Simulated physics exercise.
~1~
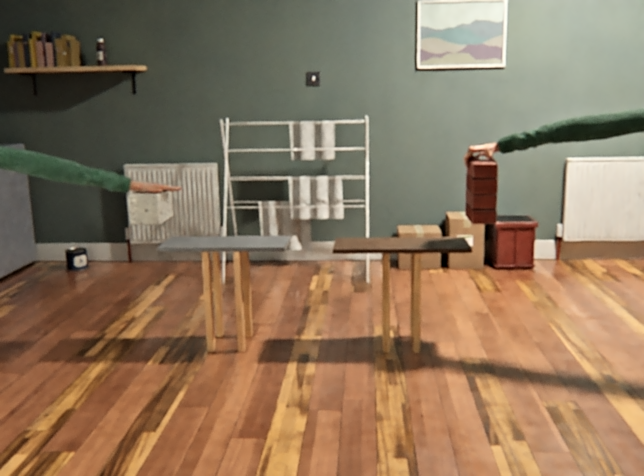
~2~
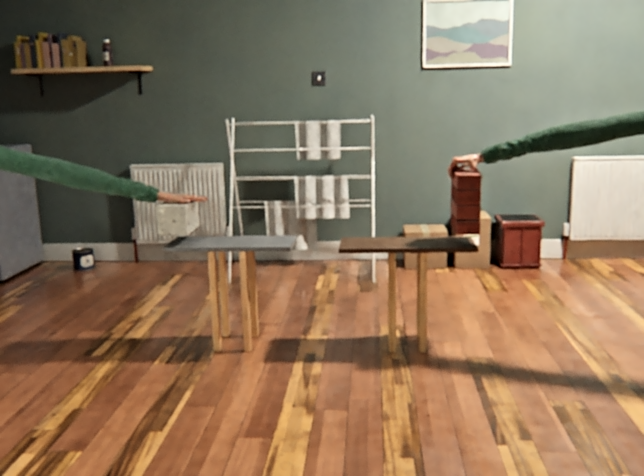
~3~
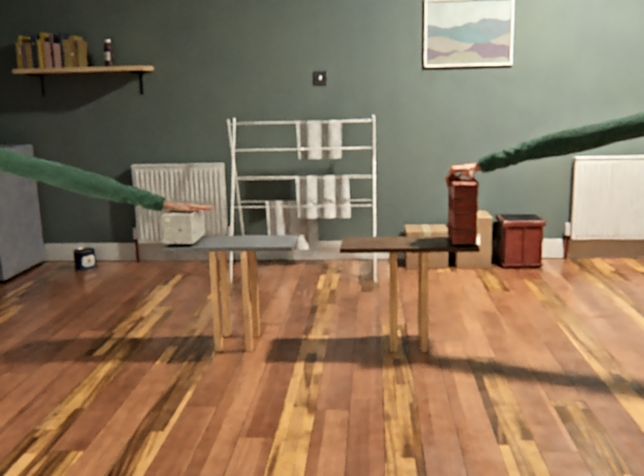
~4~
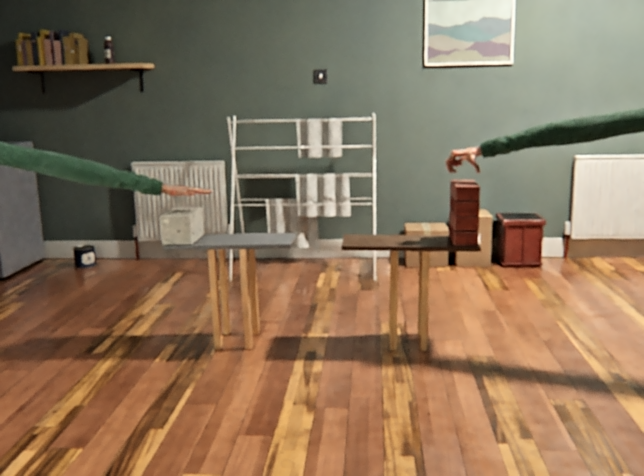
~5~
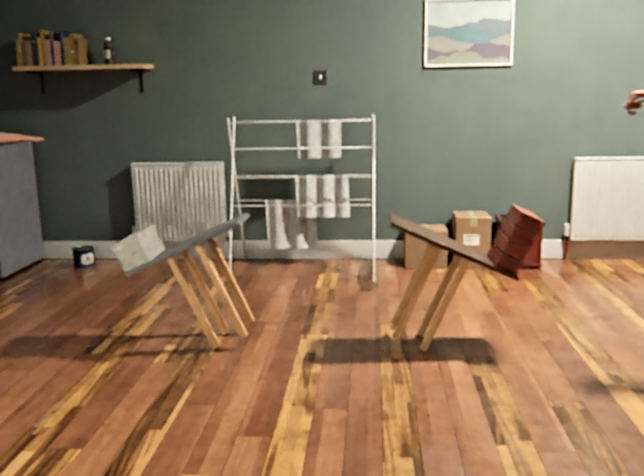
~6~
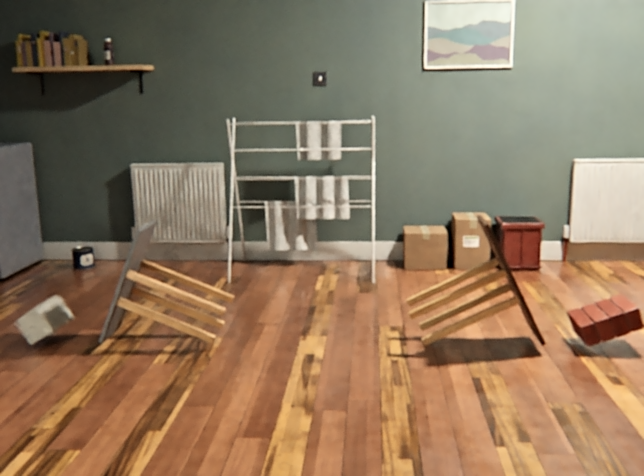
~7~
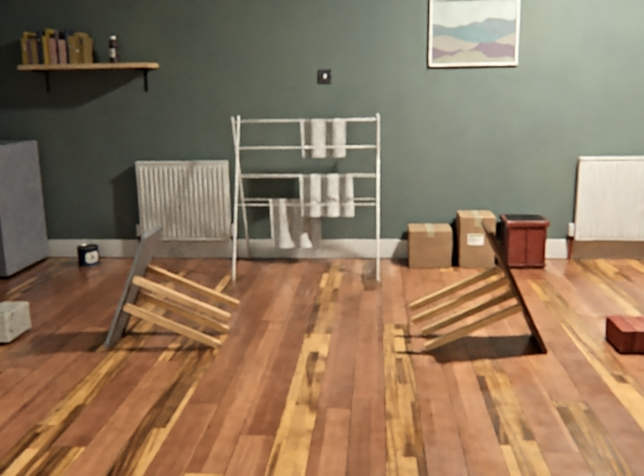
In this clip, two hands set a pale slab on the outer end of a grey small table and a stack of red bricks on the outer end of a brown one, then withdraw; both tables tip outward and topple, spilling their loads onto the wooden floor.
